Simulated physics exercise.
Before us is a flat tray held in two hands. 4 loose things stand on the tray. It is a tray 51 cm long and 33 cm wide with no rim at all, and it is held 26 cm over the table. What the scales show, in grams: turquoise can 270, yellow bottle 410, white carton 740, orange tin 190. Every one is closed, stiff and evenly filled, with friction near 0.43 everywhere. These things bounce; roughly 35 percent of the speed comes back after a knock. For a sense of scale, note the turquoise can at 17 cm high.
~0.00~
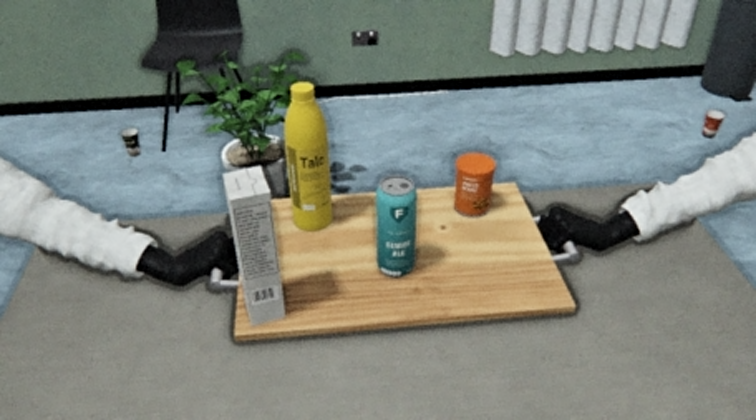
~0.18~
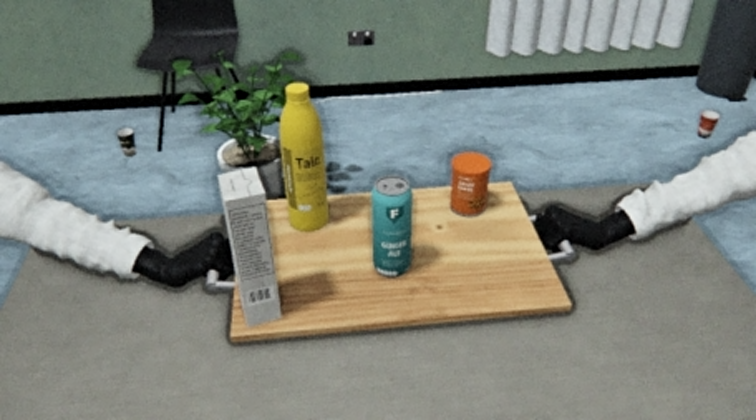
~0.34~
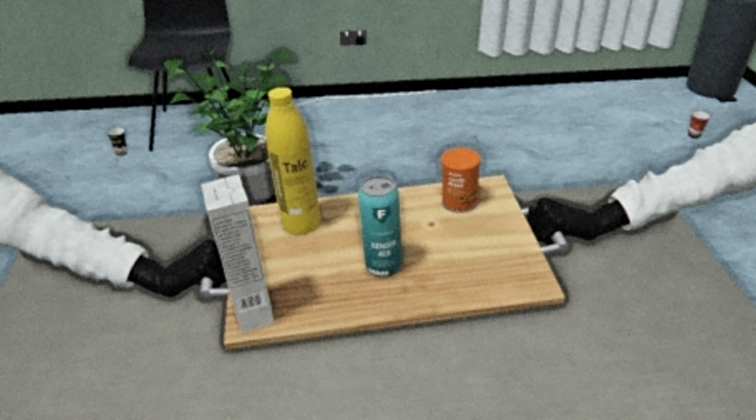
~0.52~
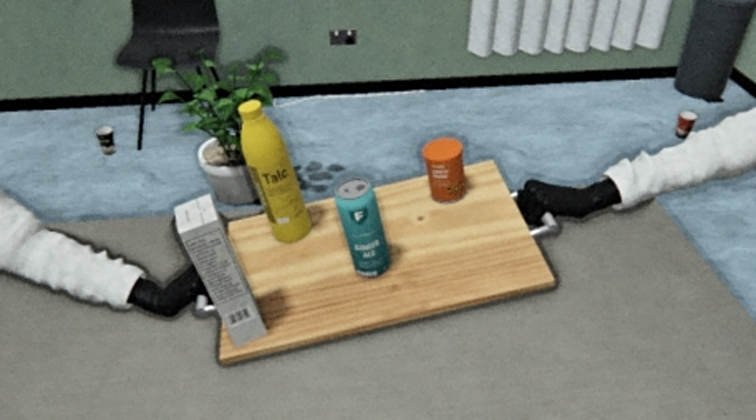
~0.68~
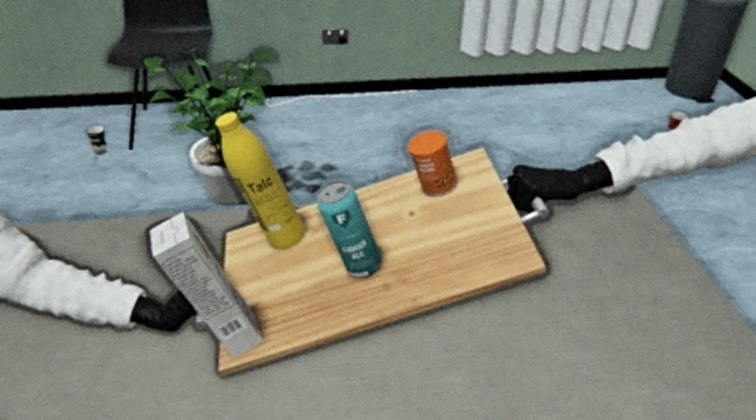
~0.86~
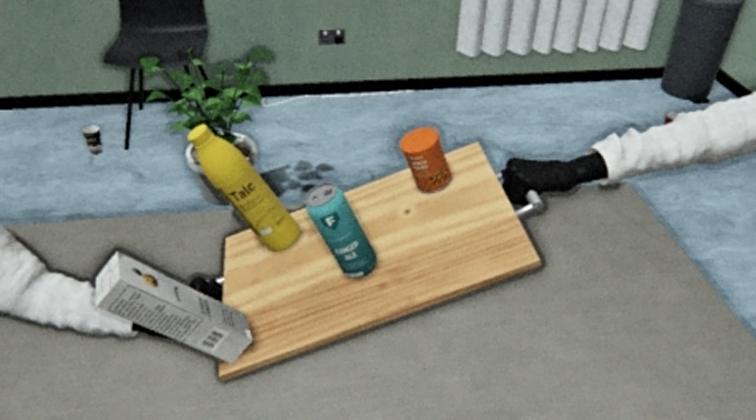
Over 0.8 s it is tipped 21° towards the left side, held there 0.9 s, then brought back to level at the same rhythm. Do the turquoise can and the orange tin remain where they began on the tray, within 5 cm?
One by one: Turquoise can: Too far, orange tin: Close enough.
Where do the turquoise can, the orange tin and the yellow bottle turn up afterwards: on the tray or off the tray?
At the end the turquoise can leaves its base, the orange tin remains on its base and the yellow bottle leaves its base.
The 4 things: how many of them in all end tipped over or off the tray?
I count 3.
Around 1.16 s, tray at 21°, left edge down; yellow bottle now off the tray; turquoise can tipped 39° against what carries it near (308, 245).
Around 1.66 s, tray at 21°, left edge down; turquoise can now off the tray.
Around 2.36 s, tray at 4°, left edge down.
Finally (3.1 s), off the tray, turquoise can, yellow bottle and white carton; orange tin still in place (within 5 cm). Final places as that camera would see them, turquoise can near (93, 386), orange tin near (438, 185).
